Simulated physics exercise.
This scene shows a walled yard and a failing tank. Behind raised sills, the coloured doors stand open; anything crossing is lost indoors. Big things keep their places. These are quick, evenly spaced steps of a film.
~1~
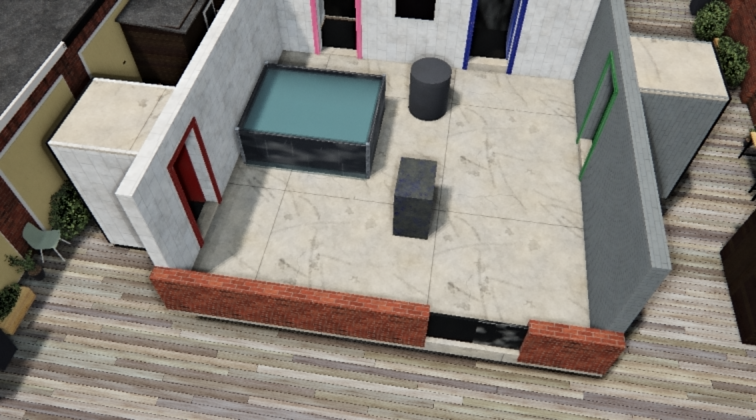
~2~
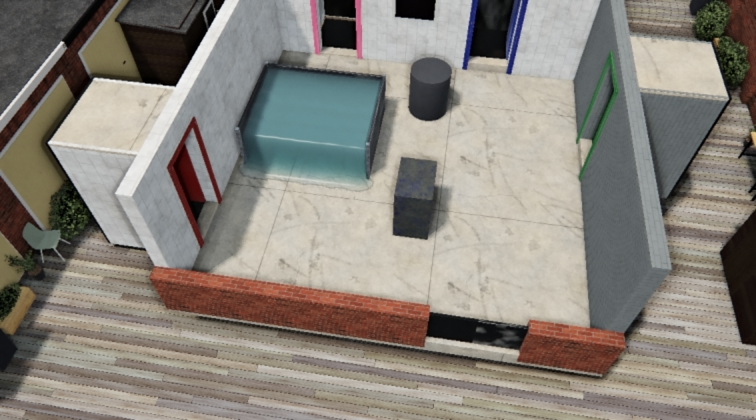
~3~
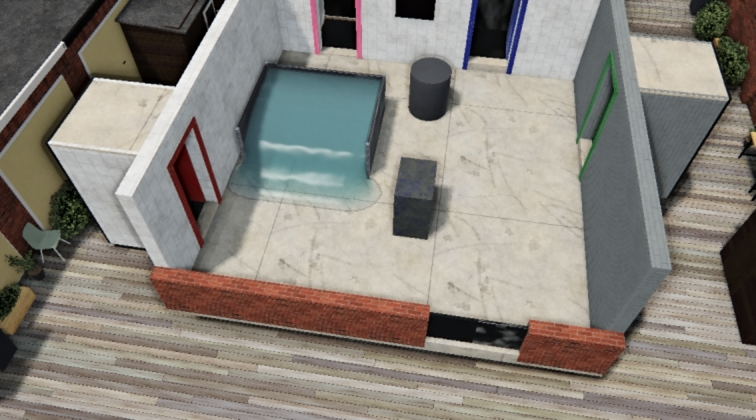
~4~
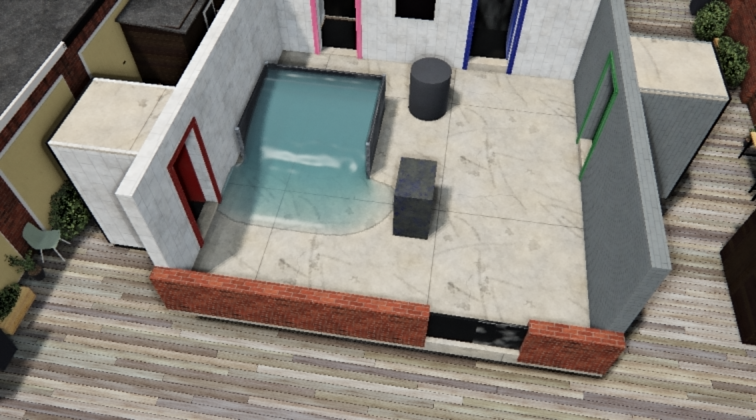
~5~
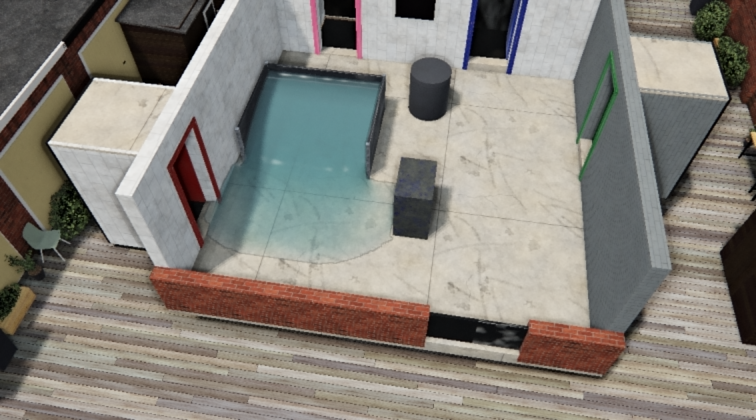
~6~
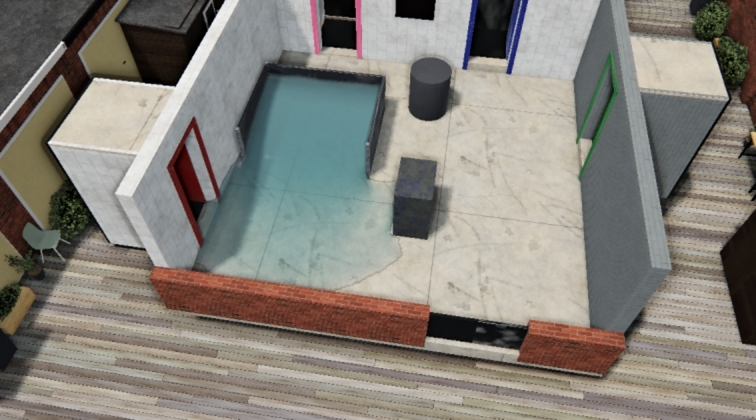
Water pours from the front of the dark tank and spreads across the pale tiled floor.
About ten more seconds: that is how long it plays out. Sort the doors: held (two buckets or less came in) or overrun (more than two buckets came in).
Sorted: Blue door held, red door overrun, green door held, pink door held.
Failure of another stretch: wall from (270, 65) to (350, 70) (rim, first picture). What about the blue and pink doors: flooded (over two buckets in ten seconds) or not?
Against the threshold, blue misses it and pink beats it.
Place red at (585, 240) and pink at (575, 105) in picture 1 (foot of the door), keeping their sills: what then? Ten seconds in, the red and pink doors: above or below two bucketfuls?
In that case the red door runs over the limit and the pink door runs over the limit.
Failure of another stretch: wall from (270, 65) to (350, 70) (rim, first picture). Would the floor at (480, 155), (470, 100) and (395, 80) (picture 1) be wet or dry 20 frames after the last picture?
The first point is spared, the second soaked, the third soaked.
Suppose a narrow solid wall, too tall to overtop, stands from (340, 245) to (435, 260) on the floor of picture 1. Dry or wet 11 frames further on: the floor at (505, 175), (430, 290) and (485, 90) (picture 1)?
In order: Untouched, soaked, untouched.
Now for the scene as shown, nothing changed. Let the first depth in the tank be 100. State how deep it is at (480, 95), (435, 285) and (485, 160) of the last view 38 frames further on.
The three come to near 2, 12 and 6 per cent respectively.
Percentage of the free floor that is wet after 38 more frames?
85 %, roughly.
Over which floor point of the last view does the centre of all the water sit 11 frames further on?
The spot I would choose is (304, 226).
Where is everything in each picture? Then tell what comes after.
The first picture shows still water in the water tank at (314, 105).
In the second picture, water pours out at (305, 157) and has run to (371, 182).
In the third picture, the front is at (229, 181), out from the gap at (305, 160).
In the fourth picture, the front is at (392, 204), out from the gap at (306, 161).
In the fifth picture, the front is at (208, 232), out from the gap at (306, 162).
In the sixth picture, the front is at (319, 289), out from the gap at (306, 162).
A moment on, water covers 30 % of the floor; the blue door not reached, the red door under two buckets in, the green door not reached, the pink door not reached.
Next, water covers 35 % of the floor; the blue door not reached, the red door over two buckets in, the green door not reached, the pink door not reached.
Then, water covers 50 % of the floor; the blue door not reached, the red door far over two buckets in, the green door not reached, the pink door not reached.
Later, water covers 85 % of the floor; the blue door wet at the sill, nothing in, the red door far over two buckets in, the green door wet at the sill, nothing in, the pink door not reached.
In the end, water covers 100 % of the floor; the blue door wet at the sill, nothing in, the red door far over two buckets in, the green door wet at the sill, nothing in, the pink door under two buckets in.
